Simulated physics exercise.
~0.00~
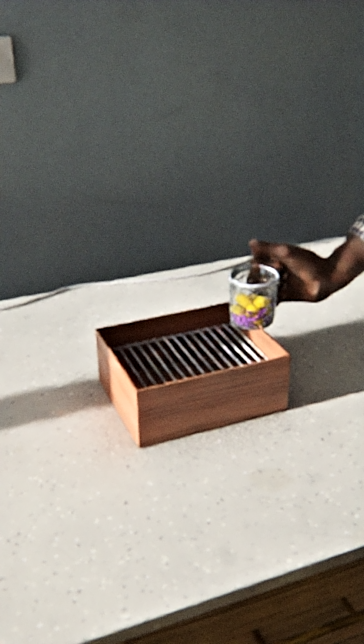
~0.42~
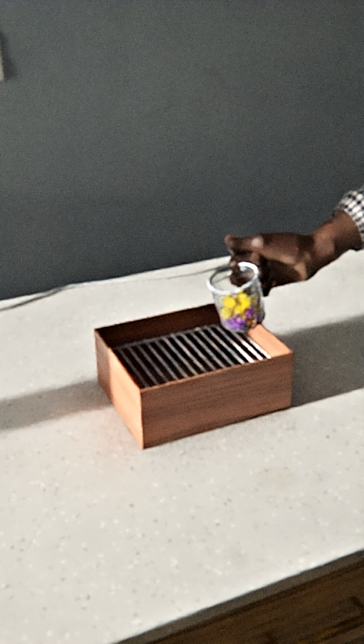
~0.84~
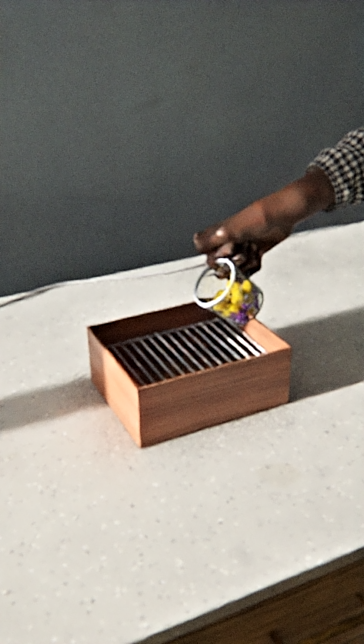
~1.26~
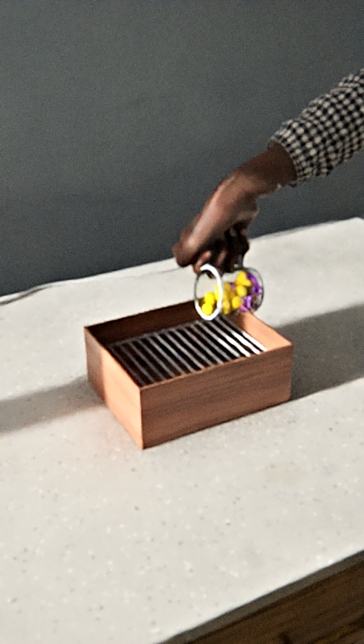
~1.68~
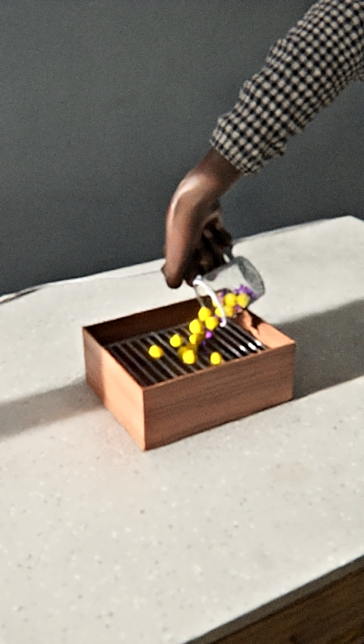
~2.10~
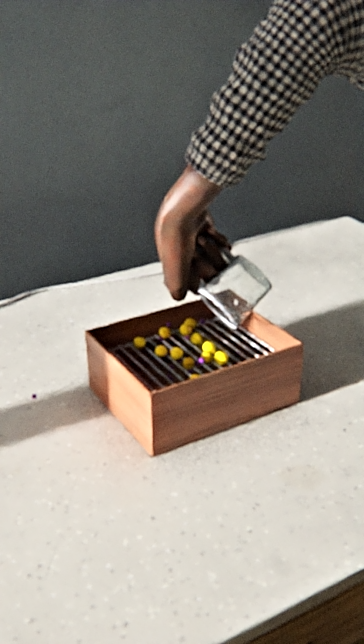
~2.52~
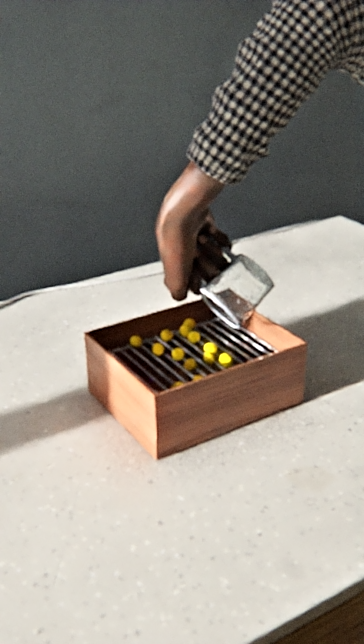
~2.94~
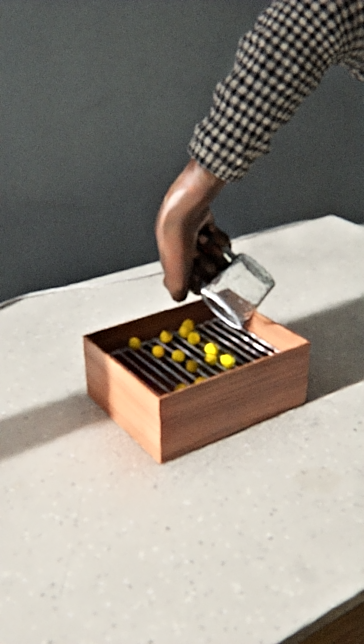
A hand tilted a clear cup of yellow and purple pieces over a wooden box topped with dark wires and emptied it, and the purple pieces dropped between the wires while the yellow ones stayed resting on top, the cup still held upturned above.
